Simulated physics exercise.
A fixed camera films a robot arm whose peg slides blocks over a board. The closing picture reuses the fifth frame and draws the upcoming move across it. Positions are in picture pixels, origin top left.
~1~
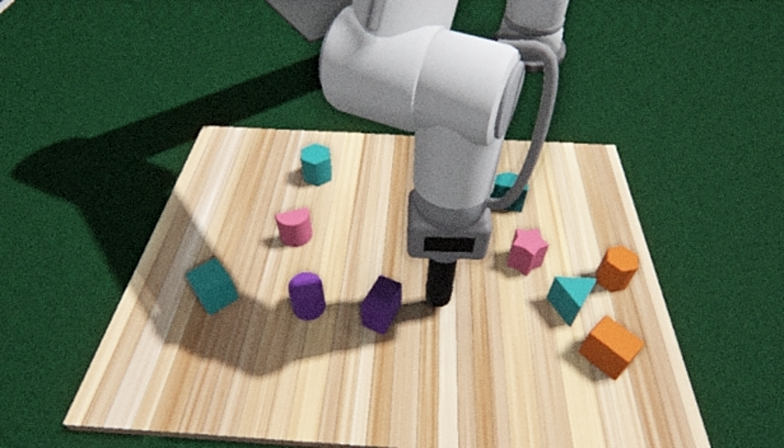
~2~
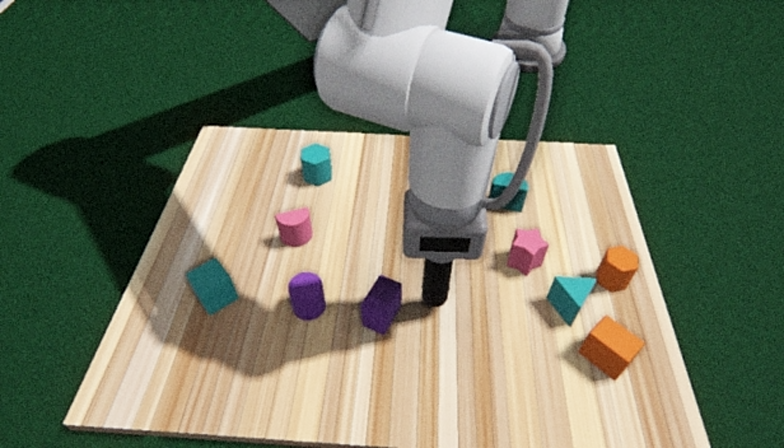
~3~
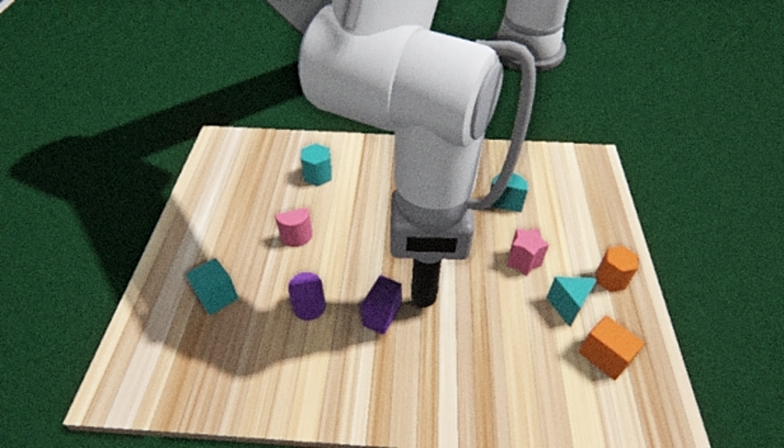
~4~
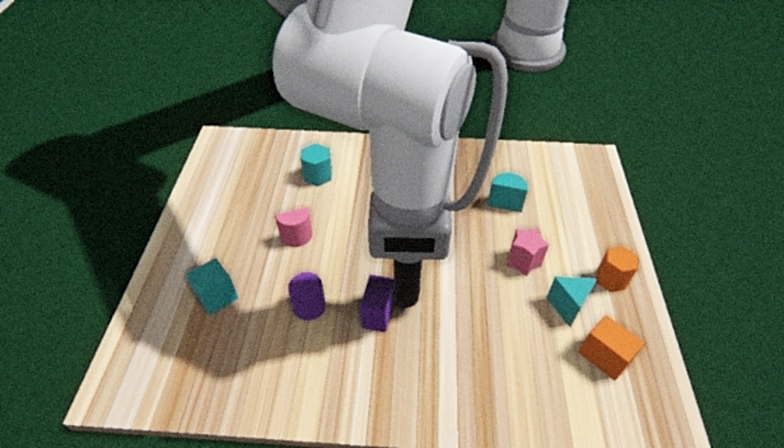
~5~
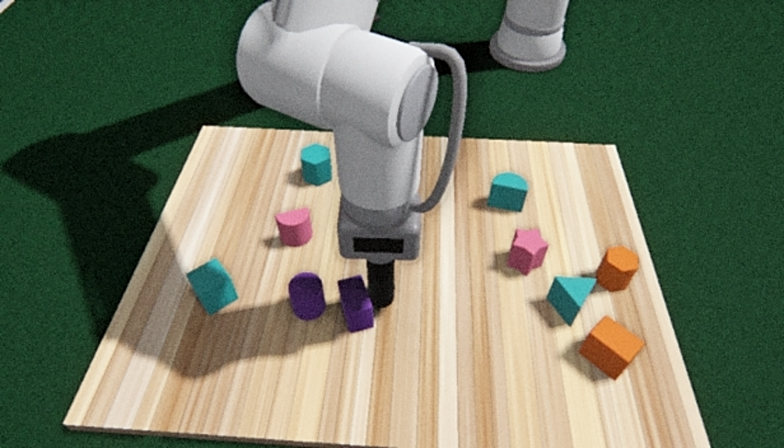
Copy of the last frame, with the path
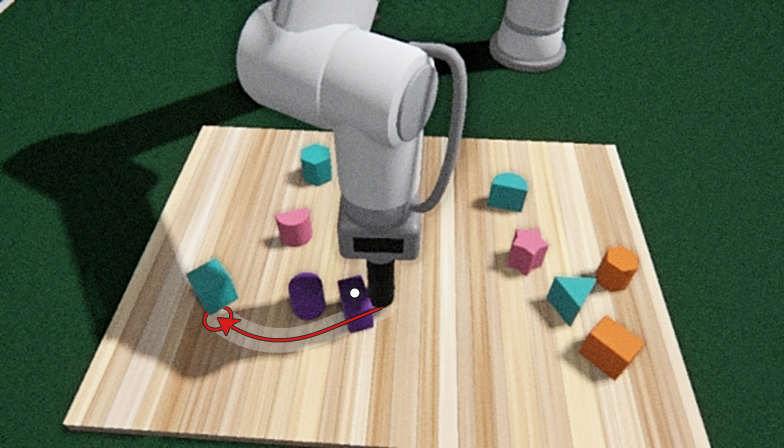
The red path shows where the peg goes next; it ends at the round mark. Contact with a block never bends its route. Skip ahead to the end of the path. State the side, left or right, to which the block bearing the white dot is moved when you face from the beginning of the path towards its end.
Goes right.
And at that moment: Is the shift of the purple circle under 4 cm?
I'd say no.
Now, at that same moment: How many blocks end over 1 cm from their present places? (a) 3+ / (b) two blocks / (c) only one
Letter a.
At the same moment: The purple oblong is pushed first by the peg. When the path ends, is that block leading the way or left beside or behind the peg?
I predict the peg still has it in front.
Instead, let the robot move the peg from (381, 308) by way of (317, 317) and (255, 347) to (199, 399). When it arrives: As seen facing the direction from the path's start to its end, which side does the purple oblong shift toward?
My answer: Right.
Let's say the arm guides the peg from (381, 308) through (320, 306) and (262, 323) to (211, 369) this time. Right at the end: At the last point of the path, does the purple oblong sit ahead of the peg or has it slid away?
Beside or behind.
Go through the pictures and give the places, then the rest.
Tip of the peg (438, 297), middles of tops, turquoise square block (208, 275), purple circle (305, 285), purple oblong (382, 293), in the first frame.
Peg (435, 297), nothing pushed, in the second frame.
Peg (424, 298), nothing pushed, in the third frame.
Peg (406, 298), purple oblong (377, 292), in the fourth frame.
Peg (381, 298), turquoise square block (208, 275), purple circle (305, 285), purple oblong (355, 293), in the fifth frame.
The line goes from (381, 308) over (327, 330) and (268, 340) to (218, 318); the dot is on the purple oblong.
What follows on the original path. One third of the way, peg (325, 321); purple circle (279, 281); purple oblong (294, 304), turned 50° clockwise.
Two thirds of the way, peg (264, 330); purple circle (256, 271); purple oblong (240, 300), turned 90° clockwise.
At the end, peg (213, 309); turquoise square block (189, 256), turned 25° clockwise; purple circle (251, 262); purple oblong (204, 276), turned 90° clockwise.
